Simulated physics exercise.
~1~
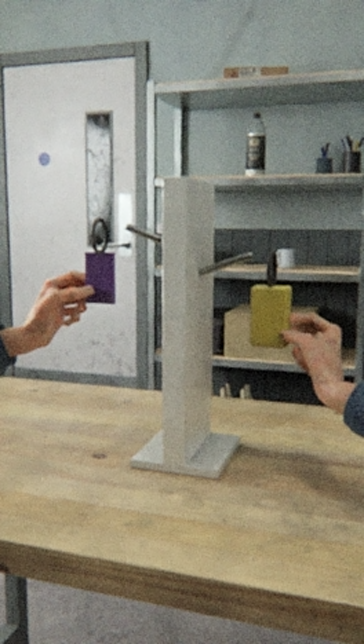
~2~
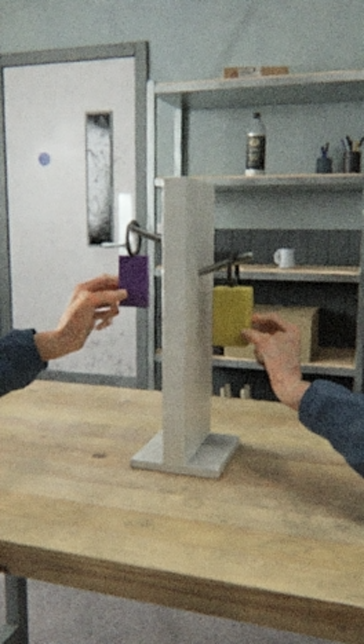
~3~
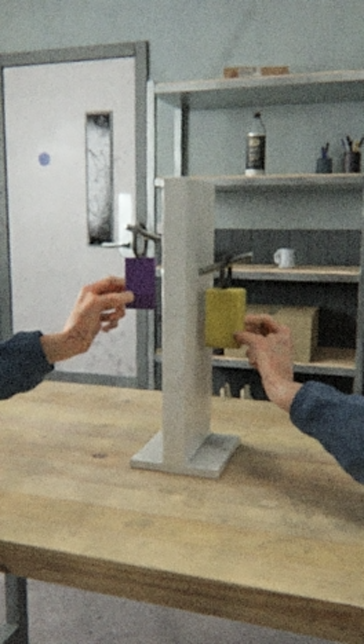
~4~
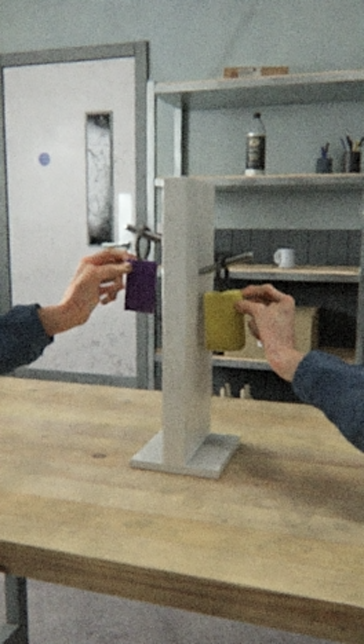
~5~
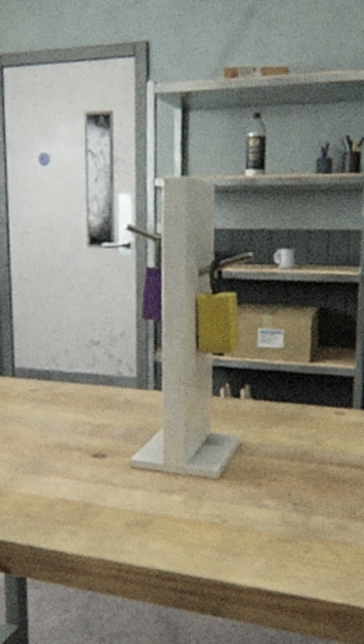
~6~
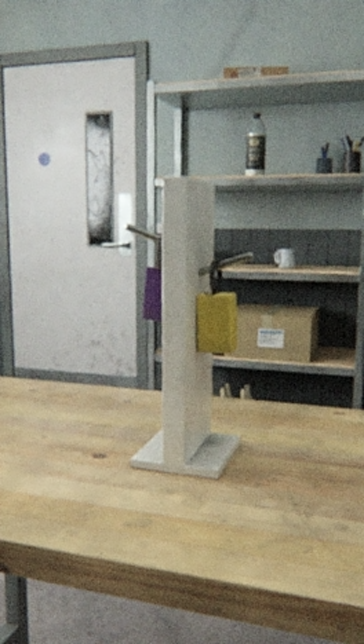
Two hands hang a purple tag and a yellow pouch on pegs, where both stay.
